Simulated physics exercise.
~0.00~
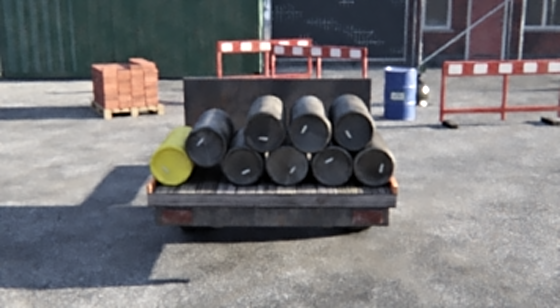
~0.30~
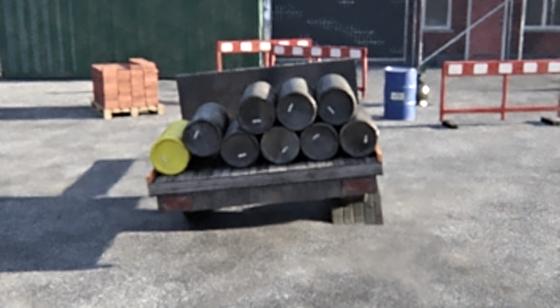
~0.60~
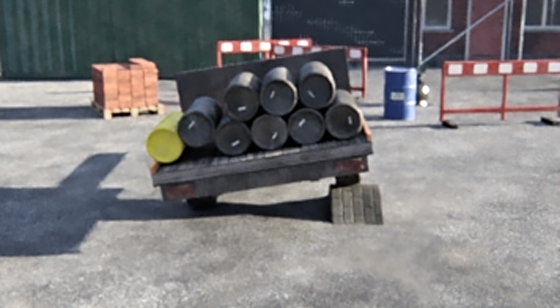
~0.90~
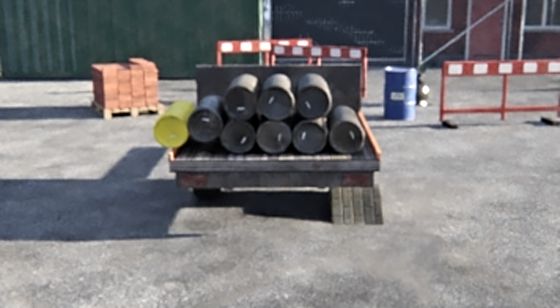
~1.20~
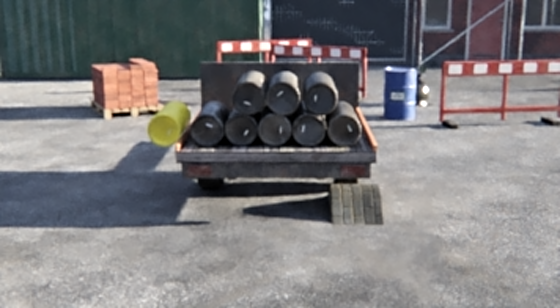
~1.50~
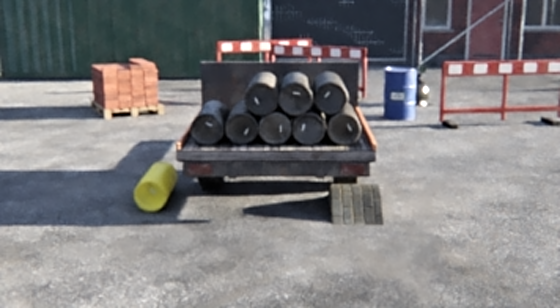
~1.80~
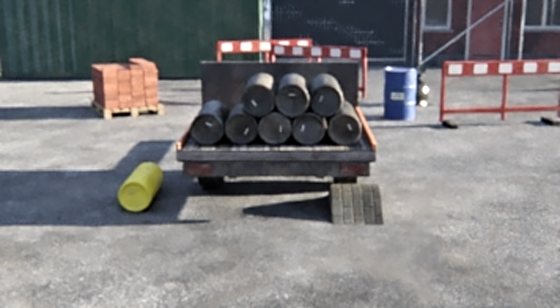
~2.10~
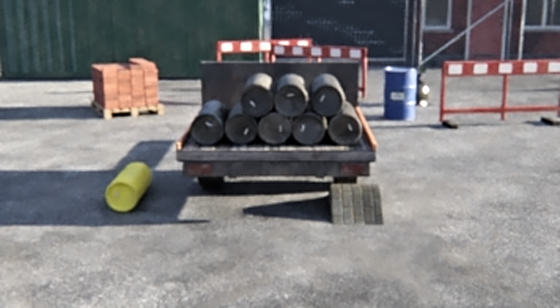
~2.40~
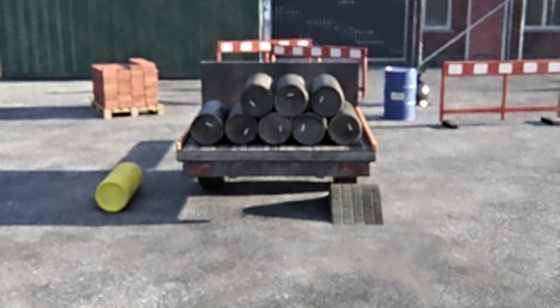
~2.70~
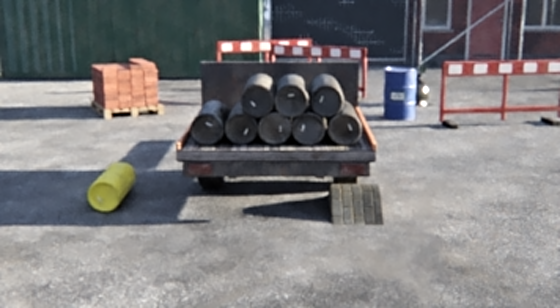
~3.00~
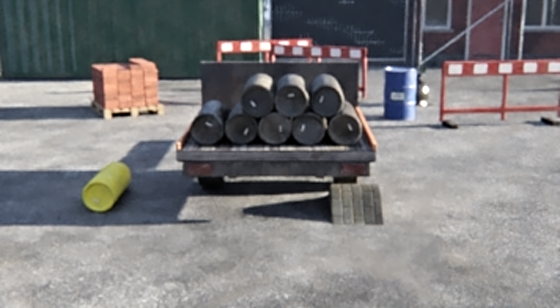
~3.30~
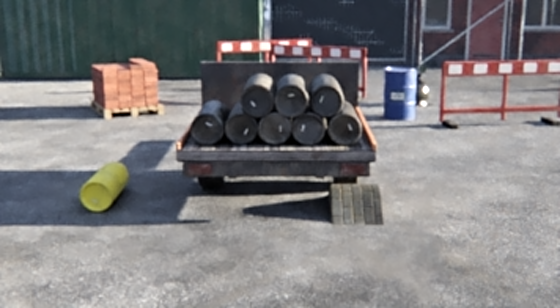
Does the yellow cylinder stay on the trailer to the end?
No, it goes over the left edge of the deck. It ends up lying on the ground to the left of the trailer.
